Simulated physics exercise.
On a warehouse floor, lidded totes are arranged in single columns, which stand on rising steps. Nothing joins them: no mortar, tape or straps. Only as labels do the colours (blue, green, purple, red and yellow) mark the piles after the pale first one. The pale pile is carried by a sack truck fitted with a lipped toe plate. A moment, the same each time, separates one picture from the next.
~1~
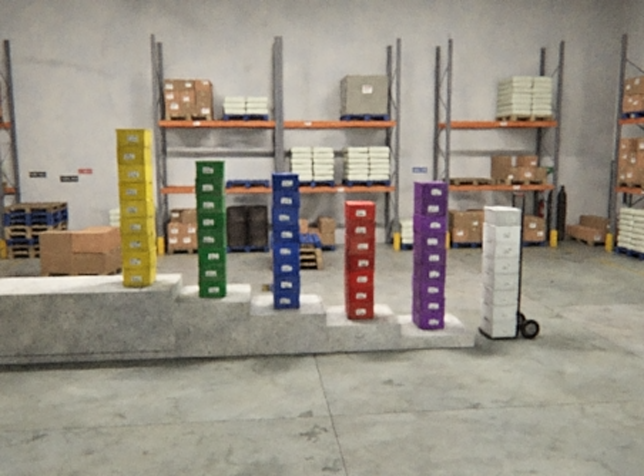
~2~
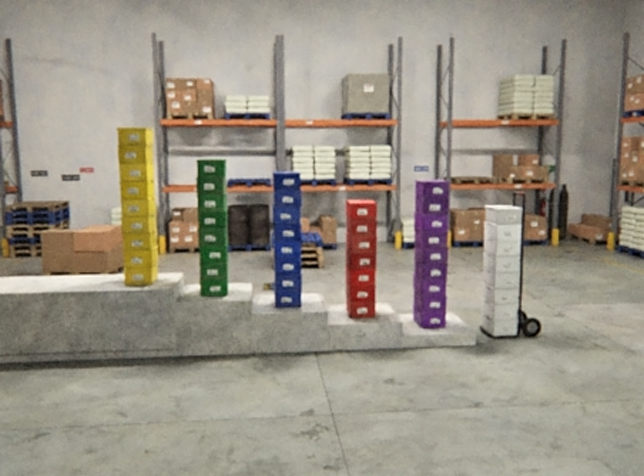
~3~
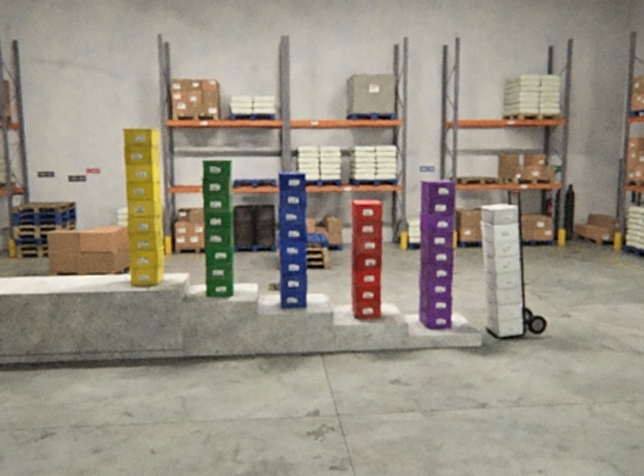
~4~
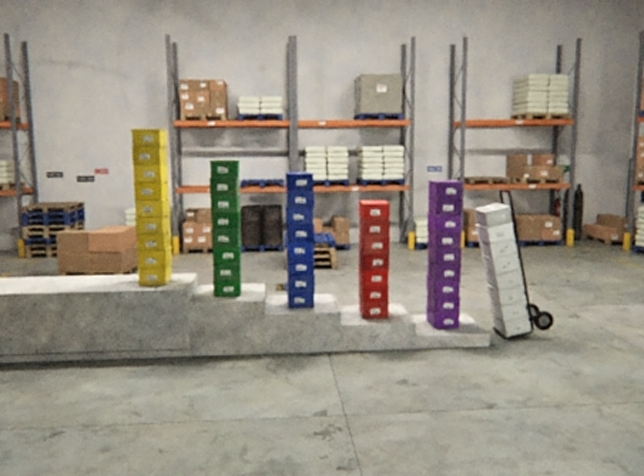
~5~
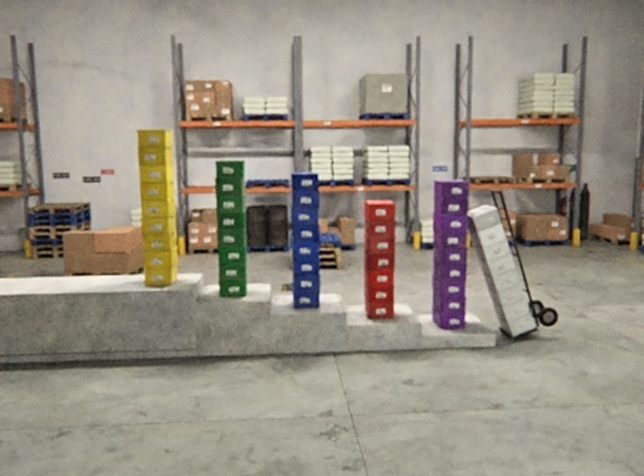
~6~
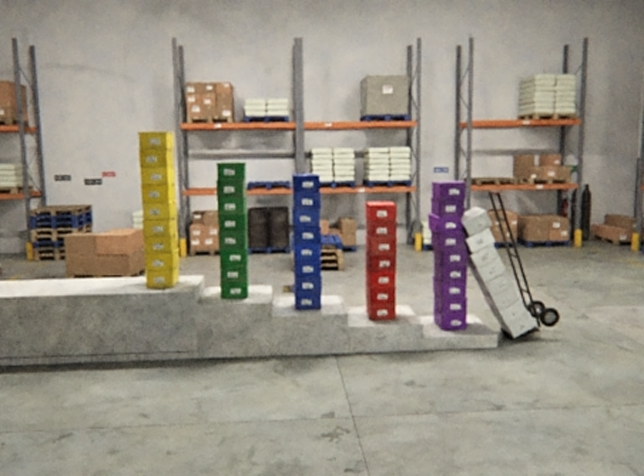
At the start, yellow, green, blue, red and purple columns of totes stand on steps beside an upright pale stack on a sack truck. The truck then rocks, leaning the pale stack leftward toward the purple column. Finally, the pale stack's upper part separates from the truck frame, and the purple column's upper totes shift slightly.
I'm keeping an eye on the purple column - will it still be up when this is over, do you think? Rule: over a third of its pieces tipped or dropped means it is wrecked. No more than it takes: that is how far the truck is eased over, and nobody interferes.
No, it goes down.
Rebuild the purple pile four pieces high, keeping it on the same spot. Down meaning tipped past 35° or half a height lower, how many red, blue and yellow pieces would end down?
Final down tally: Red = 0; blue = 0; yellow = 0.
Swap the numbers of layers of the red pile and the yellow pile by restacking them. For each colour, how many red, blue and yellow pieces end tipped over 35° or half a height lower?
The result reads red 8, then blue 7, then yellow 6.
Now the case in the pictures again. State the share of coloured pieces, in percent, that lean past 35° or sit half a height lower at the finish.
Estimate: Close to 90 % of the pieces.
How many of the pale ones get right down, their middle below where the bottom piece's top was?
Of the pale pieces, the number is 1.
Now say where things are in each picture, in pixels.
In the first frame (we follow the side turned to the camera; the camera pans a little), truck frame (522, 224) level; top purple tote (435, 192); top green tote (209, 170); no other piece has moved.
Truck frame (523, 223) level; top purple tote (436, 190), in the second frame.
Truck frame (520, 221) rocked barely, top of the pale pile leaning barely; top purple tote (442, 191); no other piece has moved, in the third frame.
Truck frame (514, 220) rocked a little, top of the pale pile leaning a little; top purple tote (450, 190); no other piece has moved, in the fourth frame.
Truck frame (508, 220) rocked clearly, top of the pale pile leaning clearly; top purple tote (455, 190); no other piece has moved, in the fifth frame.
Truck frame (507, 221) rocked clearly, top of the pale pile leaning clearly; top purple tote (453, 191) displaced a little; top blue tote (306, 184); 4 stirred so far, in the sixth frame.
Soon, 8 of the pale pile down; none of the 9 purple totes down (0 of 41 in all colours); top purple tote tipped clearly, half its height lower; top red tote displaced about its own height.
A while on, 8 of the pale pile down; 9 of the 9 purple totes down (16 of 41 in all colours); top purple tote tipped well over, some three heights lower; top blue tote tipped steeply, about its own height lower.
Towards the end, 8 of the pale pile down; 9 of the 9 purple totes down (37 of 41 in all colours); top purple tote tipped well over, some three heights lower; top blue tote upside down.
Finally, 8 of the pale pile down; 9 of the 9 purple totes down (37 of 41 in all colours); top purple tote tipped well over, some three heights lower; top yellow tote upside down. Seen by the last camera, middles, top purple tote near (309, 249).
